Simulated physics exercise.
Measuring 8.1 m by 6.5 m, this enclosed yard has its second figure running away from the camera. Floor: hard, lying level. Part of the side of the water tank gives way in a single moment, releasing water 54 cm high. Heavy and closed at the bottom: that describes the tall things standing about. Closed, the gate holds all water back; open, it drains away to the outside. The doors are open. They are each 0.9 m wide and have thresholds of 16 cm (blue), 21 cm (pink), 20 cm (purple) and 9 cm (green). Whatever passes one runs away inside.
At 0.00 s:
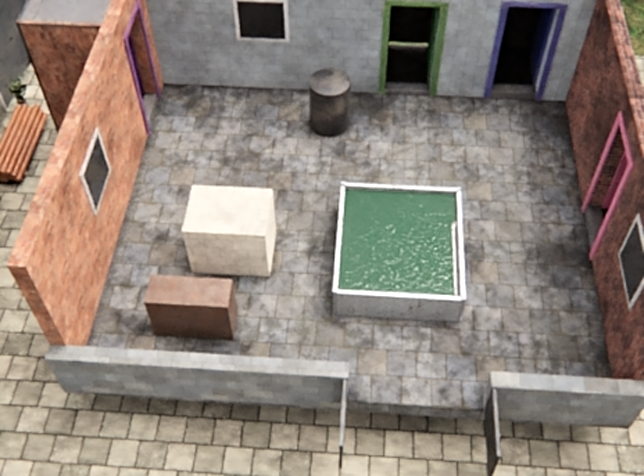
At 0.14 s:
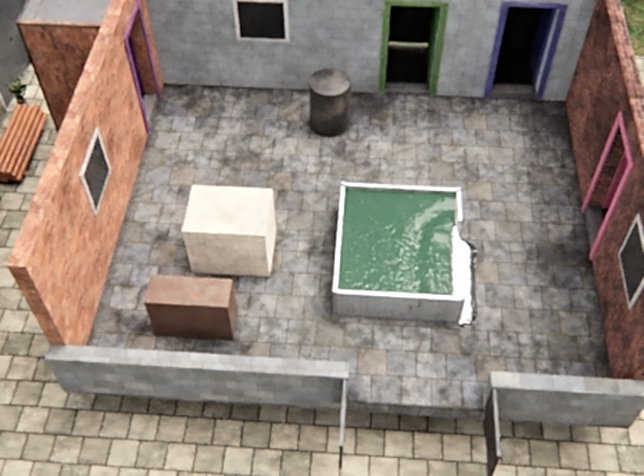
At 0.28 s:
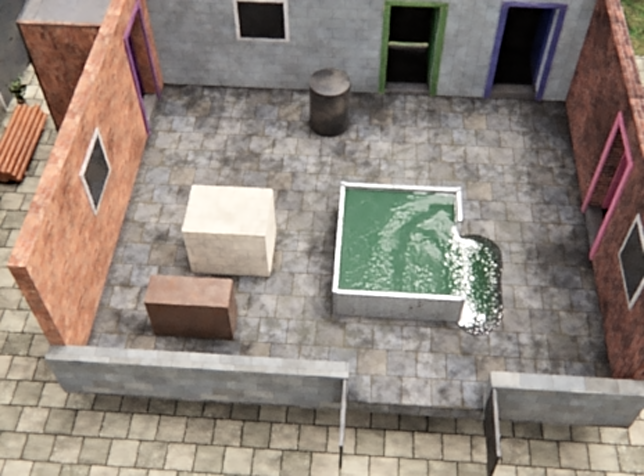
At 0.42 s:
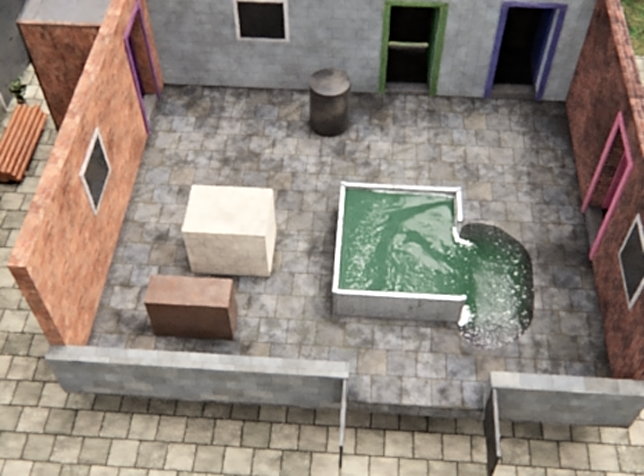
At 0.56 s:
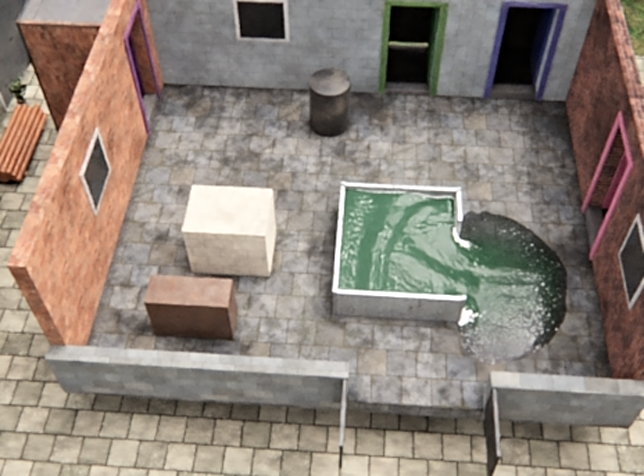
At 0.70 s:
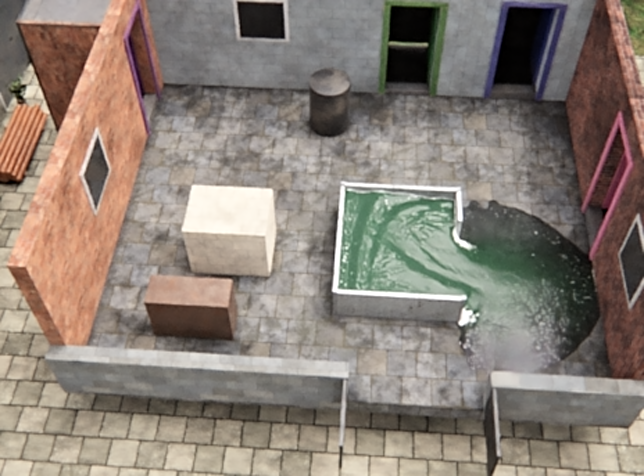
The clip opens on a walled, paved yard with a still, green, square water tank beside a pale block, a brown box and a dark barrel. Part of the tank's right side gives way and water pours through the gap, then fans out across the paving toward the right-hand brick wall.
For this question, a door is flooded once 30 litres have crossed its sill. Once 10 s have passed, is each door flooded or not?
At the end, the blue door is going to hold within the limit; the pink door is going to hold within the limit; the purple door is going to hold within the limit; the green door is going to hold within the limit.
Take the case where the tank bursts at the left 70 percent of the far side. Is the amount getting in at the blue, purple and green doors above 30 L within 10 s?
Then blue would come out on the low side, purple on the low side and green on the high side.
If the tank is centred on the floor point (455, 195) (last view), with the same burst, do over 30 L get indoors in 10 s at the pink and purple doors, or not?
Measured against the limit, the pink door goes beyond it and the purple door stays within it.
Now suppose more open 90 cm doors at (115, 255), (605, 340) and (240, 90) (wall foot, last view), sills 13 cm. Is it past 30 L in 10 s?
In that order: Short of it, beyond it, short of it.
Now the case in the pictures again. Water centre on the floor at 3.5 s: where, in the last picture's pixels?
The water's centre sits at about (488, 270).
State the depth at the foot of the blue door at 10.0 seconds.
The depth there is around 7.0 cm.
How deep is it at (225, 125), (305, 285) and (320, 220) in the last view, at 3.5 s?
Around 0 cm, 0 cm and 0 cm, in the order given.
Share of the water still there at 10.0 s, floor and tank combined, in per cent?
It comes to near 92 per cent.
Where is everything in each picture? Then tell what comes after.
Still water, 54 cm deep, in the water tank at (400, 241), in the first picture.
Water pours out at (456, 274) and has run 0.8 m, to (466, 322); typically 10 cm deep outside, 54 cm at the water tank's back, in the second picture.
The front is at (489, 326), 1.0 m from the gap at (456, 275); 1.1 m2 of floor is under water; 54 cm left at the back of the water tank, in the third picture.
The front is at (520, 328), 1.3 m from the gap at (456, 275); 2.2 m2 of floor is under water; 54 cm left at the back of the water tank, in the fourth picture.
The front is at (557, 263), 1.8 m from the gap at (456, 275); 3.5 m2 of floor is under water; 53 cm left at the back of the water tank, in the fifth picture.
Water pours out at (456, 275) and has run 2.3 m, to (590, 268); typically 5 cm deep outside, 47 cm at the water tank's back, in the sixth picture.
After 1.4 s water covers 15 % of the floor and is deepest (34 cm) near (592, 300); blue door not reached, pink door 20 cm at the sill, 0 L in, purple door not reached, green door not reached.
After 2.2 s water covers 20 % of the floor and is deepest (40 cm) near (609, 403); blue door not reached, pink door 21 cm at the sill, 2 L in, purple door not reached, green door not reached.
After 3.5 s water covers 35 % of the floor and is deepest (24 cm) near (596, 402); blue door 15 cm at the sill, 0 L in, pink door 14 cm at the sill, 4 L in, purple door not reached, green door not reached.
After 6.0 s water covers 55 % of the floor and is deepest (14 cm) near (543, 114); blue door 13 cm at the sill, 0 L in, pink door 10 cm at the sill, 4 L in, purple door not reached, green door 6 cm at the sill, 0 L in.
After 10.0 s water covers 95 % of the floor and is deepest (9 cm) near (348, 118); blue door 7 cm at the sill, 0 L in, pink door 6 cm at the sill, 4 L in, purple door 5 cm at the sill, 0 L in, green door 5 cm at the sill, 0 L in.
